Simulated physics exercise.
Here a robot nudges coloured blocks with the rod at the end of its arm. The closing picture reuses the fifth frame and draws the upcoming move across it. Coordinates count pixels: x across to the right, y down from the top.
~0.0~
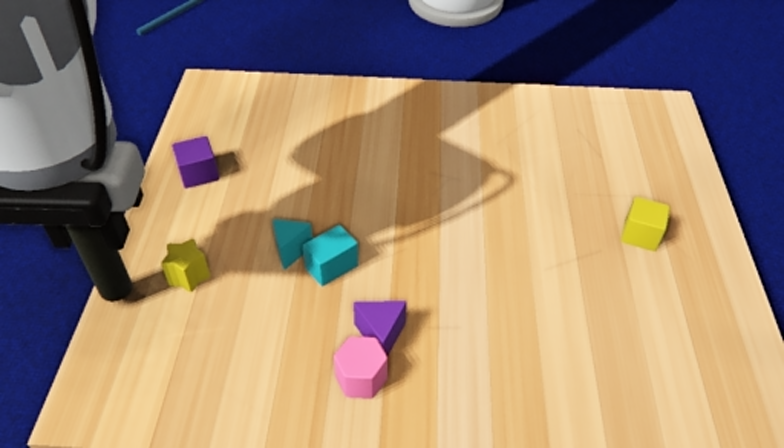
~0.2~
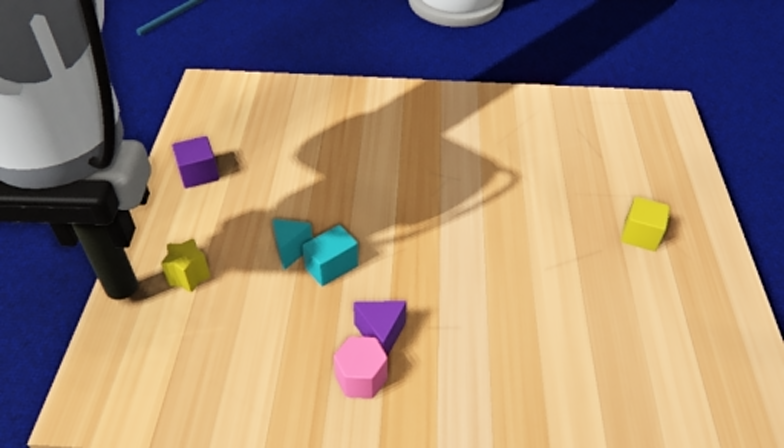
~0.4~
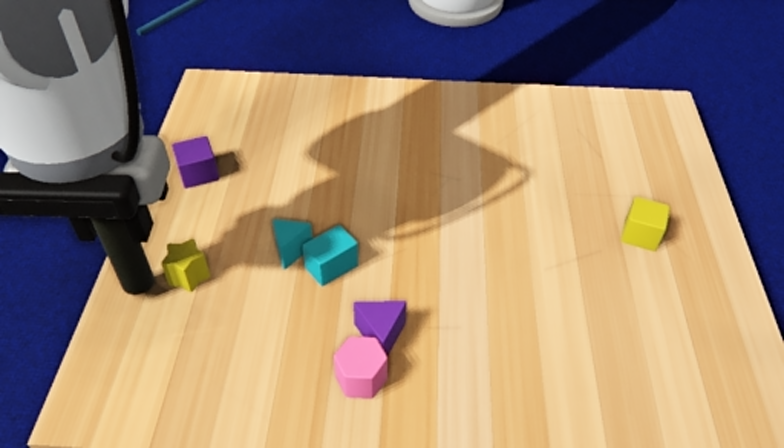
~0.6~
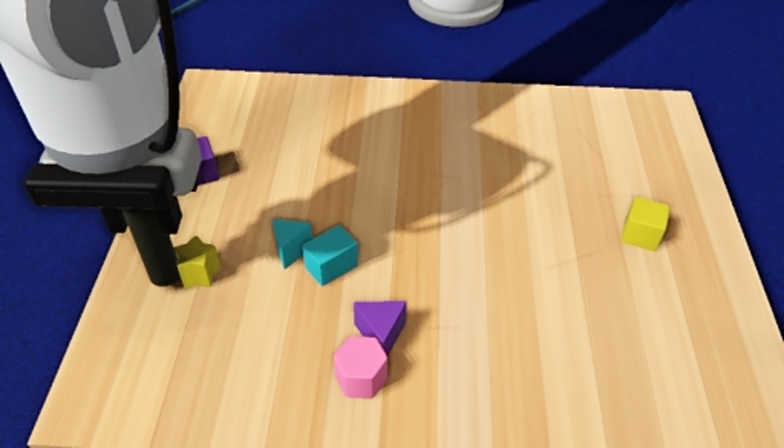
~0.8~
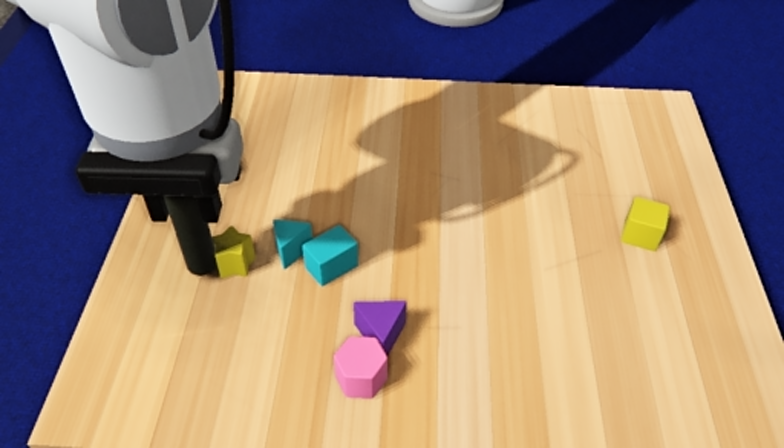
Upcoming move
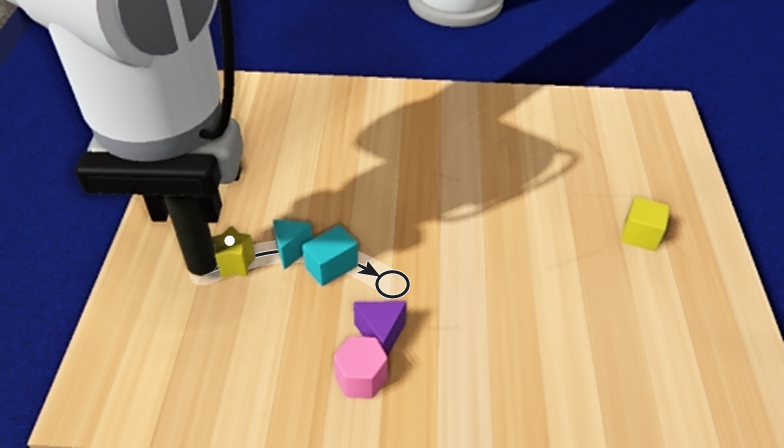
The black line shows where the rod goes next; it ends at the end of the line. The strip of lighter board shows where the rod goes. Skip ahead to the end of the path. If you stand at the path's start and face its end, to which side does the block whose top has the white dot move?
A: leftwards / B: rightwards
A: Leftwards.
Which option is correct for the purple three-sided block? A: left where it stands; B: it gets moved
My pick is A.
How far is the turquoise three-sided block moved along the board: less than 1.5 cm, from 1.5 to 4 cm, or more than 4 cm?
It shifts over 4 cm.
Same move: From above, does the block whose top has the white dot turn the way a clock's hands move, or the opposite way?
From the top, the block rotates counterclockwise.
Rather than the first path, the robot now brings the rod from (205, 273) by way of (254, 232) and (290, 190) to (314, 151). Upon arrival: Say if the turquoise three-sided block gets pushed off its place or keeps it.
When the path is over, the turquoise three-sided block has left its spot.
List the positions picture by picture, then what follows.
In the first frame, lower end of the rod at (116, 289), tops of blocks, yellow star at (182, 253), turquoise three-sided block at (288, 229), turquoise oblong block at (330, 243), purple three-sided block at (381, 314).
In the second frame, rod at (122, 288), blocks as before.
In the third frame, rod at (139, 283), blocks as before.
In the fourth frame, rod at (166, 275), yellow star at (193, 251).
In the fifth frame, rod at (203, 264), yellow star at (230, 241), turquoise three-sided block at (288, 229), turquoise oblong block at (330, 243), purple three-sided block at (381, 314).
The drawn path runs from (205, 273) through (271, 253) and (336, 256) to (393, 284); the dot is on the yellow star.
On the path given first. One third of the way, rod at (271, 243); yellow star at (296, 217); turquoise three-sided block at (326, 220), turned 20° clockwise.
Two thirds of the way, rod at (336, 248); yellow star at (330, 208), turned 60° anticlockwise; turquoise three-sided block at (363, 207), turned 15° clockwise; turquoise oblong block at (349, 256), turned 15° clockwise.
At the end, rod at (393, 275); yellow star at (330, 208), turned 60° anticlockwise; turquoise three-sided block at (363, 207), turned 15° clockwise; turquoise oblong block at (368, 281), turned 65° clockwise; purple three-sided block not moved.
